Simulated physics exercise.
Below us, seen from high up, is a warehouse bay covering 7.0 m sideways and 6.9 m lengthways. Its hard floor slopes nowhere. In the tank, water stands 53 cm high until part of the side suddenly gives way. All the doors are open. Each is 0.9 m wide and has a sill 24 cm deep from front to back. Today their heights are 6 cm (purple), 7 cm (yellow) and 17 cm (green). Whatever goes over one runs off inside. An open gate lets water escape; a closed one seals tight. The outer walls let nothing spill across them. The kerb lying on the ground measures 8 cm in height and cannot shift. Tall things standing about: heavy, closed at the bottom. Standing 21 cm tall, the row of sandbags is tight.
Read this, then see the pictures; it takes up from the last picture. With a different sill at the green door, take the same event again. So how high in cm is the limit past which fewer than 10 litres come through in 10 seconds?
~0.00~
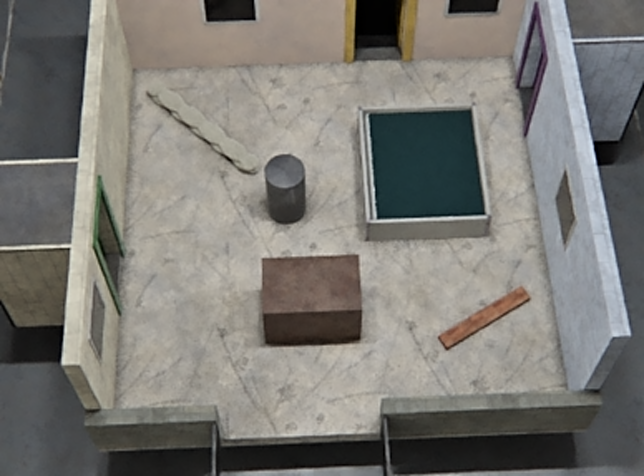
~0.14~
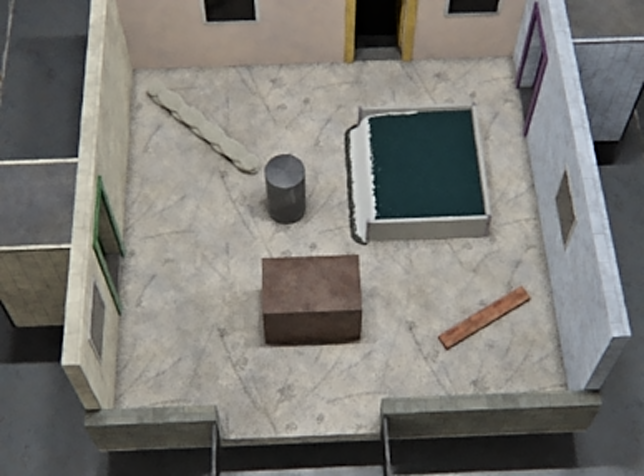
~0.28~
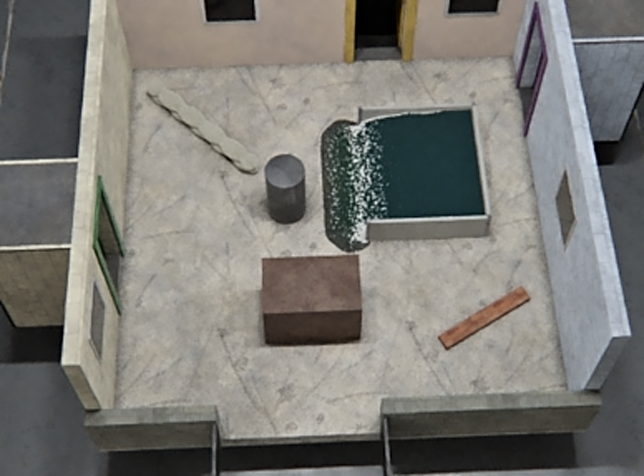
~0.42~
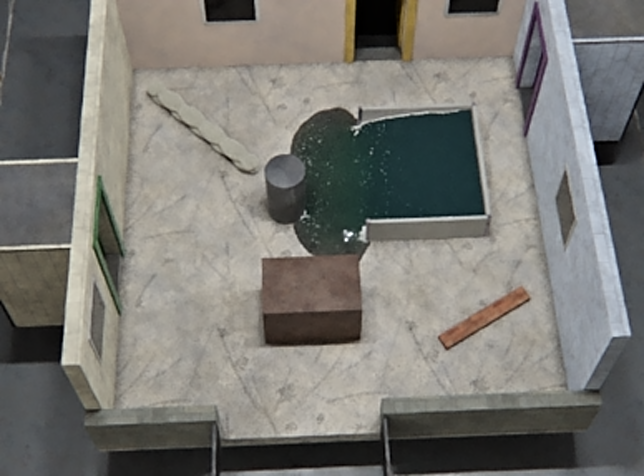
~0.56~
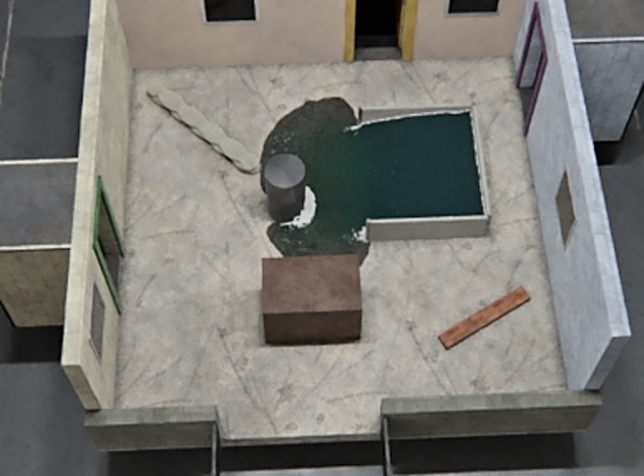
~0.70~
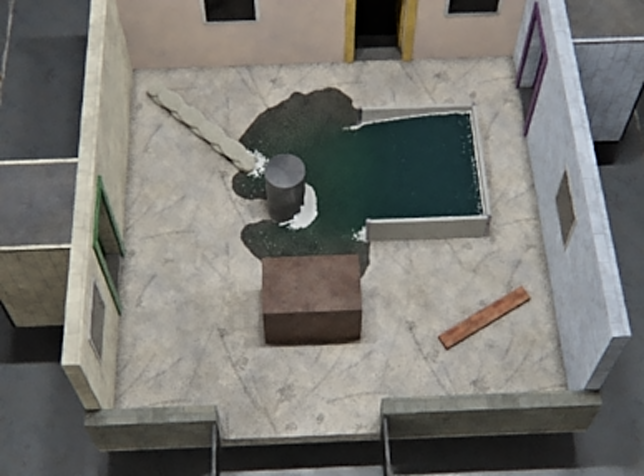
The limit is about 16 cm.
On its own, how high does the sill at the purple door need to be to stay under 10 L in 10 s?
Roughly 6.0 cm at purple.
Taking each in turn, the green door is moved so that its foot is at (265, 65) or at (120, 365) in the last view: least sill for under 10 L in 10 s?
13.0 and 8.0 cm.
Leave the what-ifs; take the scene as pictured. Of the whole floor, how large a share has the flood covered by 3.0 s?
45 %.
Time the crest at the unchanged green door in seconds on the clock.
The level tops out near 2.8 seconds.
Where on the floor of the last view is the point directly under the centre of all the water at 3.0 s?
The balance point sits at roughly (272, 179).
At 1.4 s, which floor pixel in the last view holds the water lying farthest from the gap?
At about (126, 196).
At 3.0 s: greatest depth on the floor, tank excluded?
It gets to close to 39 centimetres there.
After 1.4 s water covers 30 % of the floor, deepest (34 cm) near (306, 208); it has not reached the green door.
After 3.0 s water covers 45 % of the floor, deepest (39 cm) near (143, 71); 20 cm at the green door, 2 litres in over its 17 cm sill.
After 10.0 s water covers 95 % of the floor, deepest (10 cm) near (480, 82); 6 cm at the green door, 6 litres in over its 17 cm sill.
At the green door as built, the water arrived by 1.8 s and peaked near 22 cm at 2.8 s.
Run again over the same 10 s with other heights there, 17 litres in over 14 cm, 3 litres over 19 cm. The limit of 10 litres is kept from about 16 cm up.
